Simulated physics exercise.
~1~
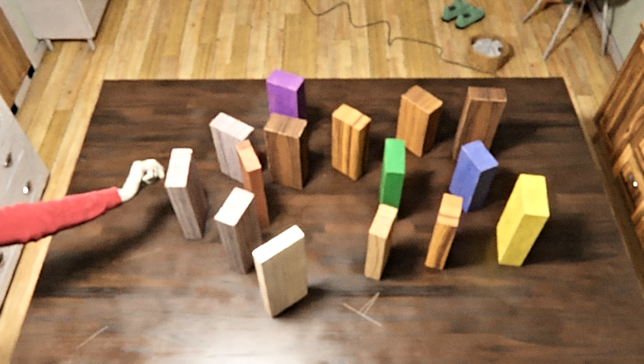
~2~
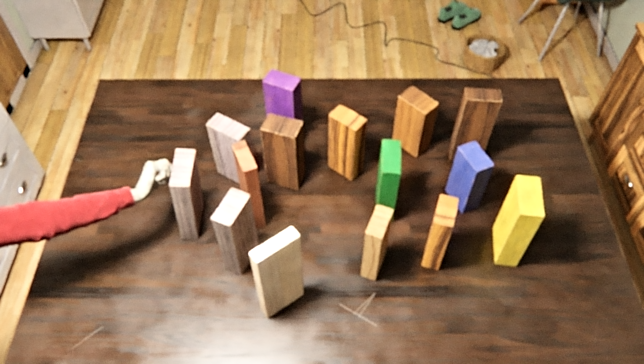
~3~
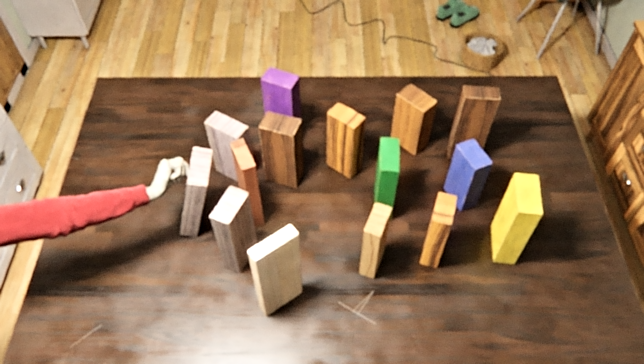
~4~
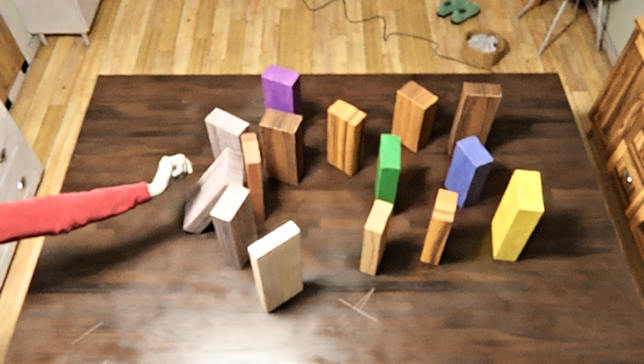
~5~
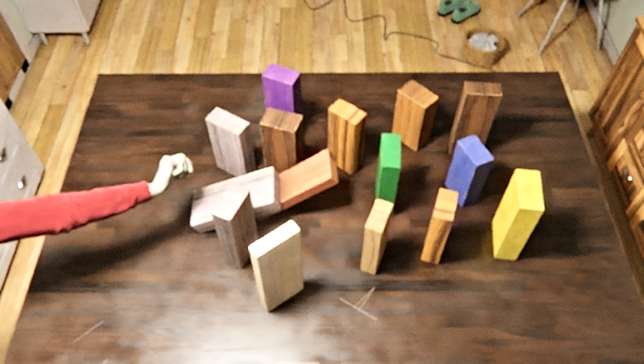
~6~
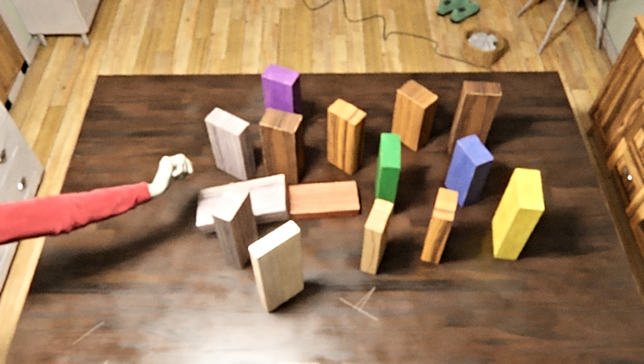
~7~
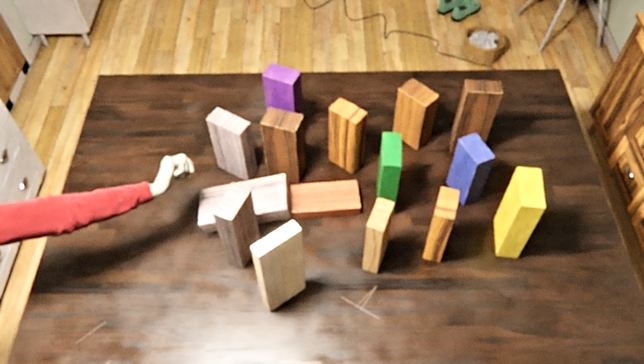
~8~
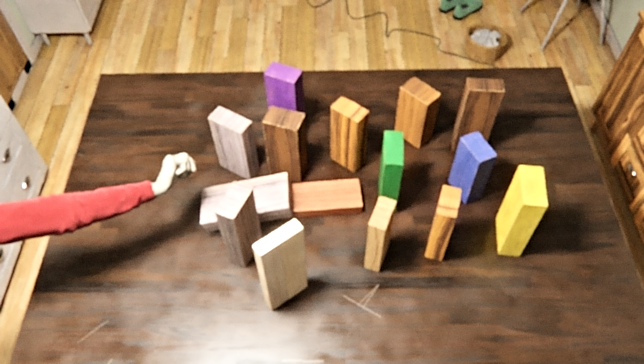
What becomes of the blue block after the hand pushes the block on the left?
The blue block stays standing in its place on the right side of the table.
A red-sleeved arm reached in from the left and pushed a tall wooden block, which tipped right and knocked over a reddish-brown one beside it. Both came to rest lying on the dark table, while the purple, green, blue and yellow blocks stayed standing.
